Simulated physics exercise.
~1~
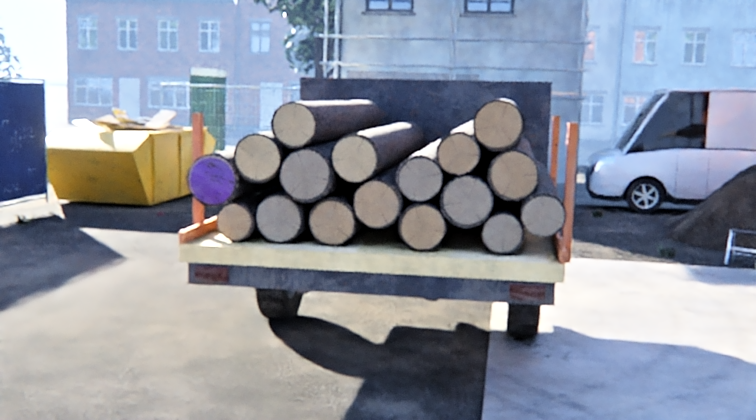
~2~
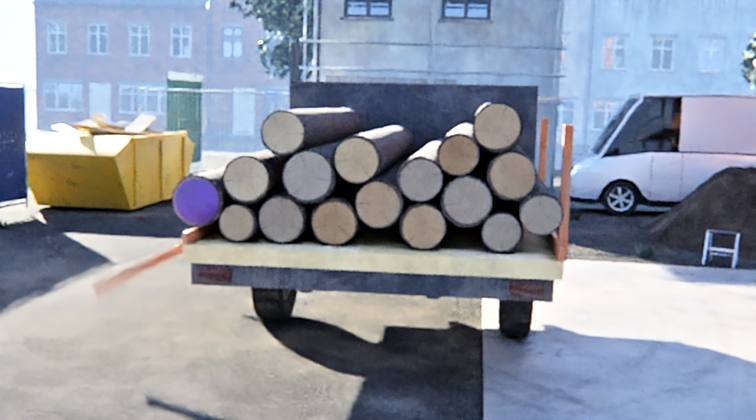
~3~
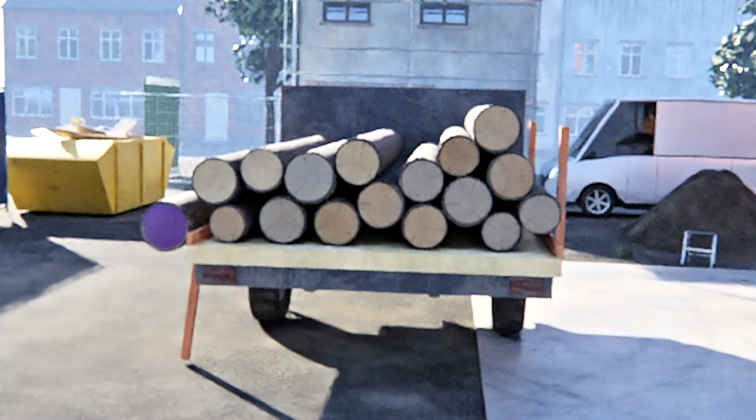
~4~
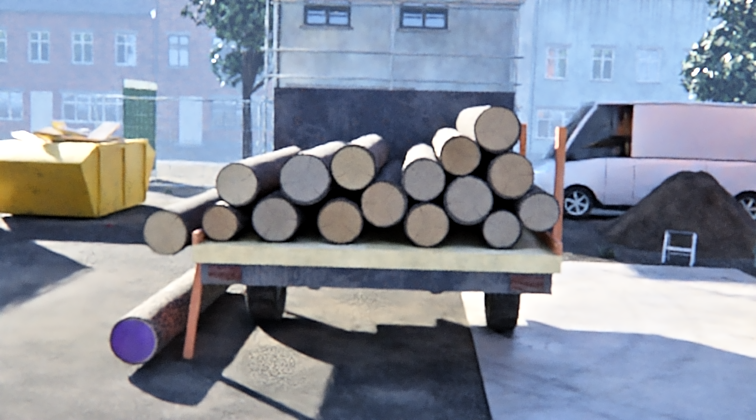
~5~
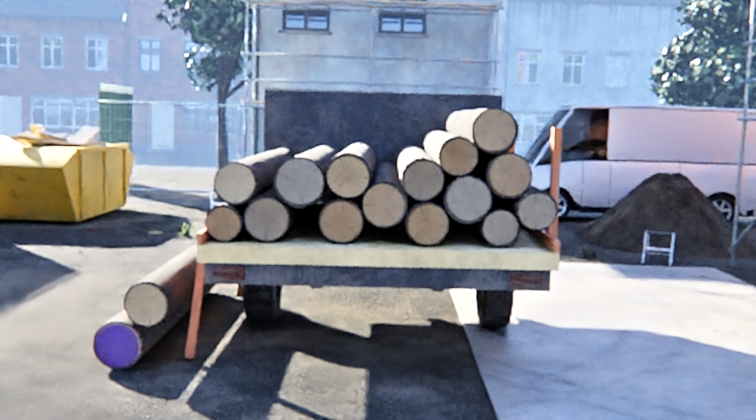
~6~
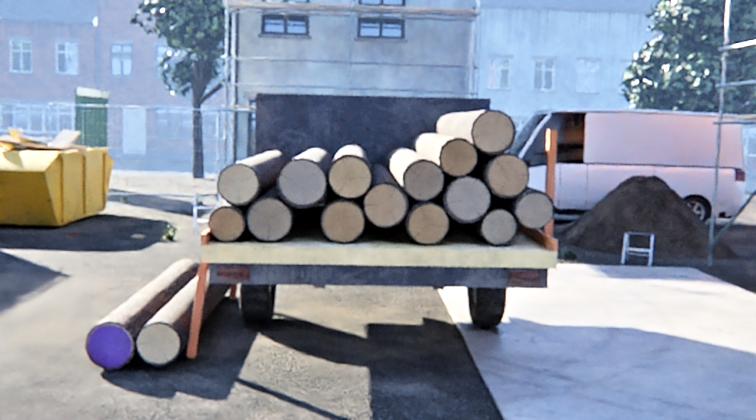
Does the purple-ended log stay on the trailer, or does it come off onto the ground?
It comes off the left side of the trailer and ends up on the ground, with another log lying beside it.
